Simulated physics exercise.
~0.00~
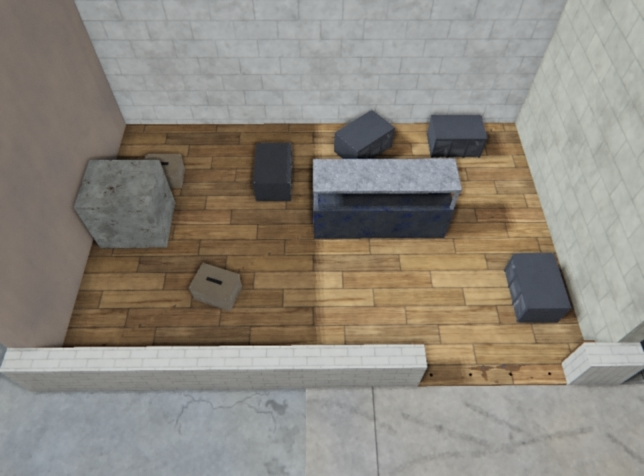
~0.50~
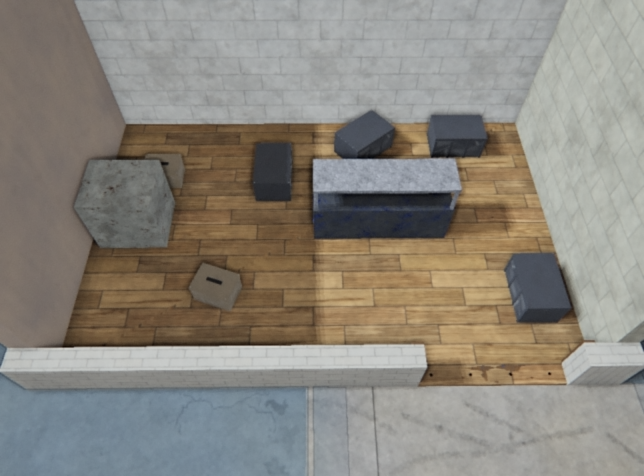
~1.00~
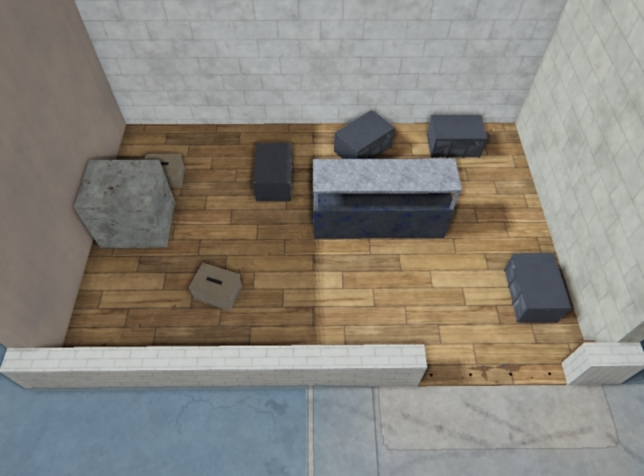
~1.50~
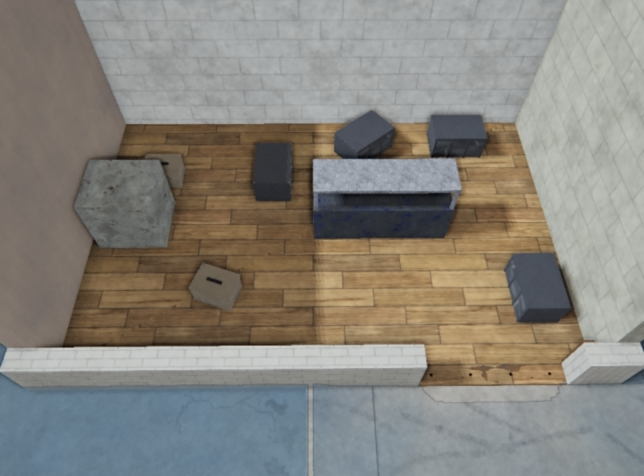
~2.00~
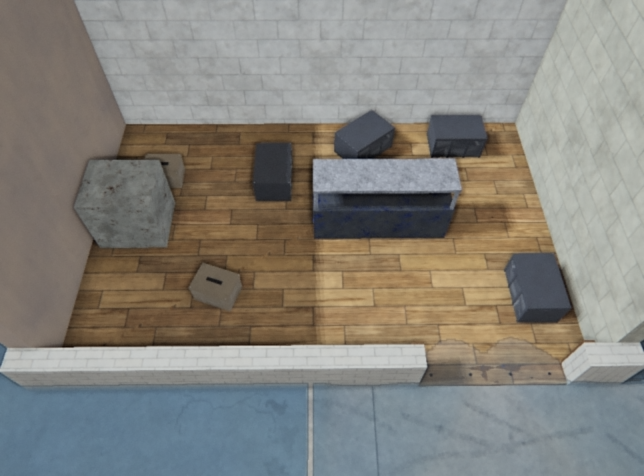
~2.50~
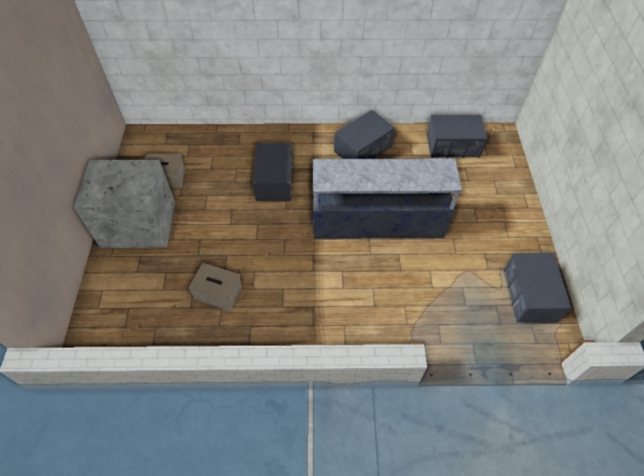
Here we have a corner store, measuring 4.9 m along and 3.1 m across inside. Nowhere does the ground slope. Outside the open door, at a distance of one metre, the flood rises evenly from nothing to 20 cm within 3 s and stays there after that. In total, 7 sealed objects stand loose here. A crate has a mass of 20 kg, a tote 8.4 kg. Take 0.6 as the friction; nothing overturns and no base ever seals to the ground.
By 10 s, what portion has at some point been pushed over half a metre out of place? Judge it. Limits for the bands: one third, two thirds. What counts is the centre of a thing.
Band: Top, two thirds or more.
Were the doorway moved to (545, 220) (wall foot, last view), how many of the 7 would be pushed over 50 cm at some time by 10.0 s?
The answer then is 4.
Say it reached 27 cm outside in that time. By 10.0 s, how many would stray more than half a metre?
Then 6.
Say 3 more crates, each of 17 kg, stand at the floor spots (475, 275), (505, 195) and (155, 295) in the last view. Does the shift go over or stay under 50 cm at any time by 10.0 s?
For each in turn I get a greater distance, a greater distance and a smaller distance.
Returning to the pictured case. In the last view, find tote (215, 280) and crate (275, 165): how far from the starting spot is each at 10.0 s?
In turn: 80 cm, 80 cm.
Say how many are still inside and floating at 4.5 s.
Answer: 0.
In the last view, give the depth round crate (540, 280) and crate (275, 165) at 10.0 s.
Around 10 cm and 8 cm.
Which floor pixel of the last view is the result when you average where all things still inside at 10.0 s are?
Averaged position, last view: Near pixel (222, 202).
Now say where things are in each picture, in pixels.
A crate at (365, 130), on the bottom; a tote is out of sight; water covers 0.0 m2; 0 of 7 have shifted, in the first picture.
A crate at (365, 130) rests on the ground; a tote is out of sight; water covers 0.0 m2; 0 of 7 have shifted, in the second picture.
A crate at (365, 130) rests on the ground; a tote is out of sight; 0.0 m2 under water; 0 of 7 have shifted, in the third picture.
A crate at (365, 130), on the bottom; a tote is out of sight; water covers 0.0 m2; 0 of 7 have shifted, in the fourth picture.
A crate at (365, 130), on the bottom; a tote is out of sight; water covers 0.2 m2; 0 of 7 have shifted, in the fifth picture.
A crate at (365, 130) rests on the ground; a tote is out of sight; water covers 0.8 m2; 0 of 7 have shifted, in the sixth picture.
After 3.5 s 0 of 7 are over 50 cm from their spots; 0 afloat.
After 4.5 s 0 of 7 are over 50 cm from their spots; 0 afloat.
After 7.0 s 2 of 7 are over 50 cm from their spots; 2 afloat.
After 10.0 s 6 of 7 are over 50 cm from their spots, and 6 have been at some point; 6 afloat.
